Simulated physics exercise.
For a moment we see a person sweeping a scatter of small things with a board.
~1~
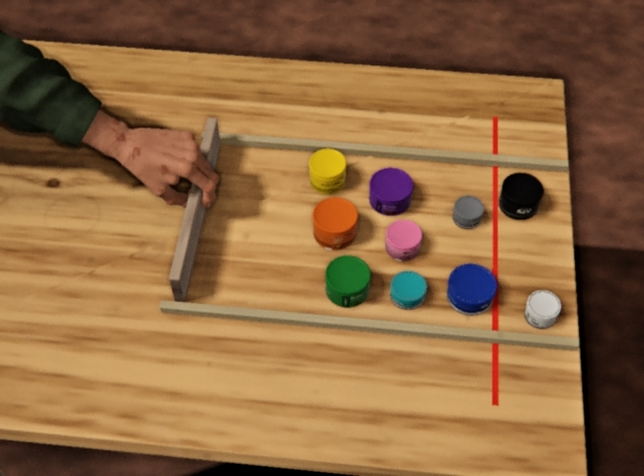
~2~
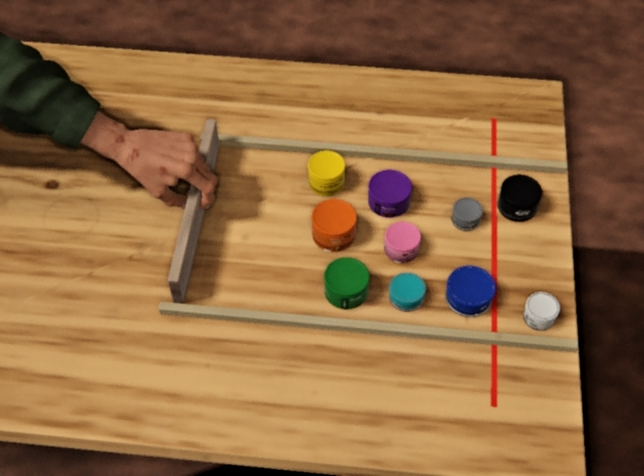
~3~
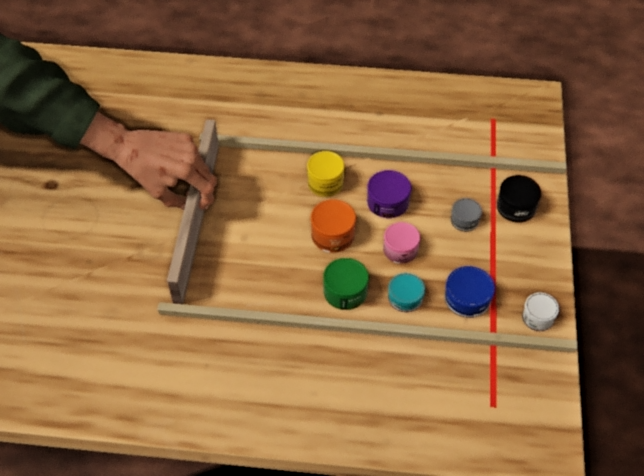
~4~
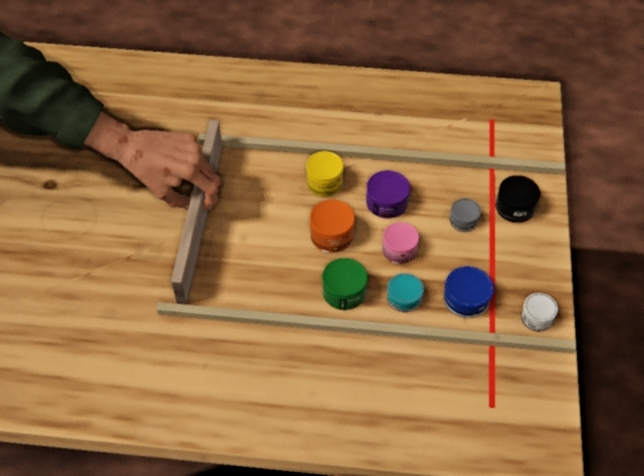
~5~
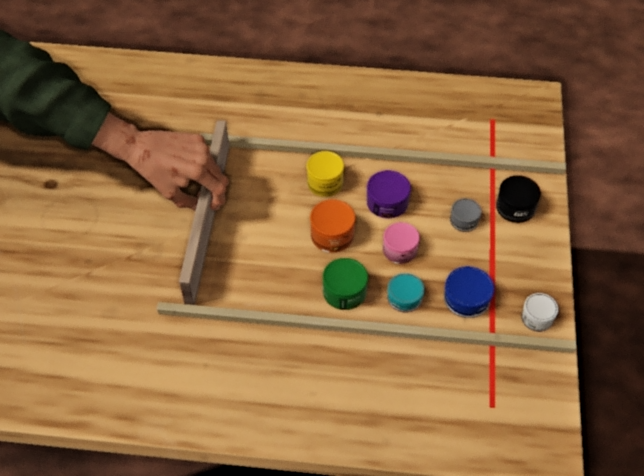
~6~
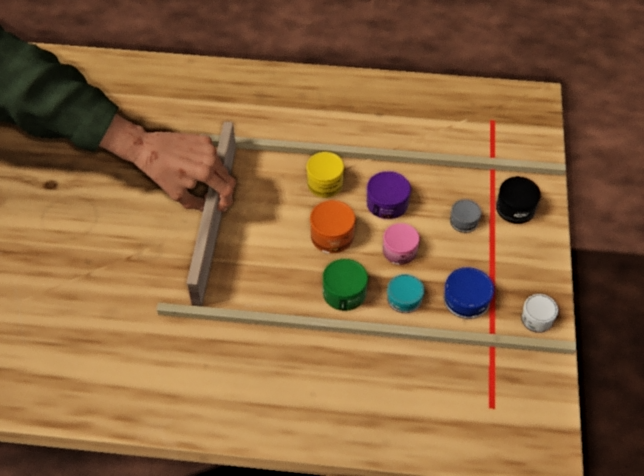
A hand in a dark green sleeve grips a grey board standing on a pale wooden table, seen from above. To its right, between two thin rails, sit small round tubs in yellow, orange, green, purple, pink, teal, grey and blue, with black and white ones beyond a red line. The board stays nearly still, then slides slightly right without touching the tubs, while the view barely shifts.
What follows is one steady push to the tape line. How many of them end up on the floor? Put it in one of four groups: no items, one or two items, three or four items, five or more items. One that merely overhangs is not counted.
Group: One or two items.
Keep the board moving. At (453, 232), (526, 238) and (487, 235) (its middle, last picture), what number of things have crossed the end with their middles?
By position: 0 / 5 / 2.
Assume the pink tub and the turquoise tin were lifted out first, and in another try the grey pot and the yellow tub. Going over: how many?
First try 0, second try 2.
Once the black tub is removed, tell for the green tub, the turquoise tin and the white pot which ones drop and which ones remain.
The green tub remains up, the turquoise tin survives, the white pot falls.
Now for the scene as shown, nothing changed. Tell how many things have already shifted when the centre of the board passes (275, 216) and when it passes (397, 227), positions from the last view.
It comes to 0 for the first spot, 8 for the other.
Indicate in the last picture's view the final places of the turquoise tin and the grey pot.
The turquoise tin comes to rest close to (557, 316), while the grey pot rests close to (547, 238).
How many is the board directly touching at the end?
It's touching 4 at the end.
Soon after, none off yet; white pot at rest near (539, 314); black tub at rest near (518, 200); blue tin at rest near (468, 293).
Then, none off yet; white pot at rest near (539, 314); black tub at rest near (518, 200); blue tin moved about its own width near (502, 295).
At rest, the number that fall off is one or two; fallen, blue tin and white pot.
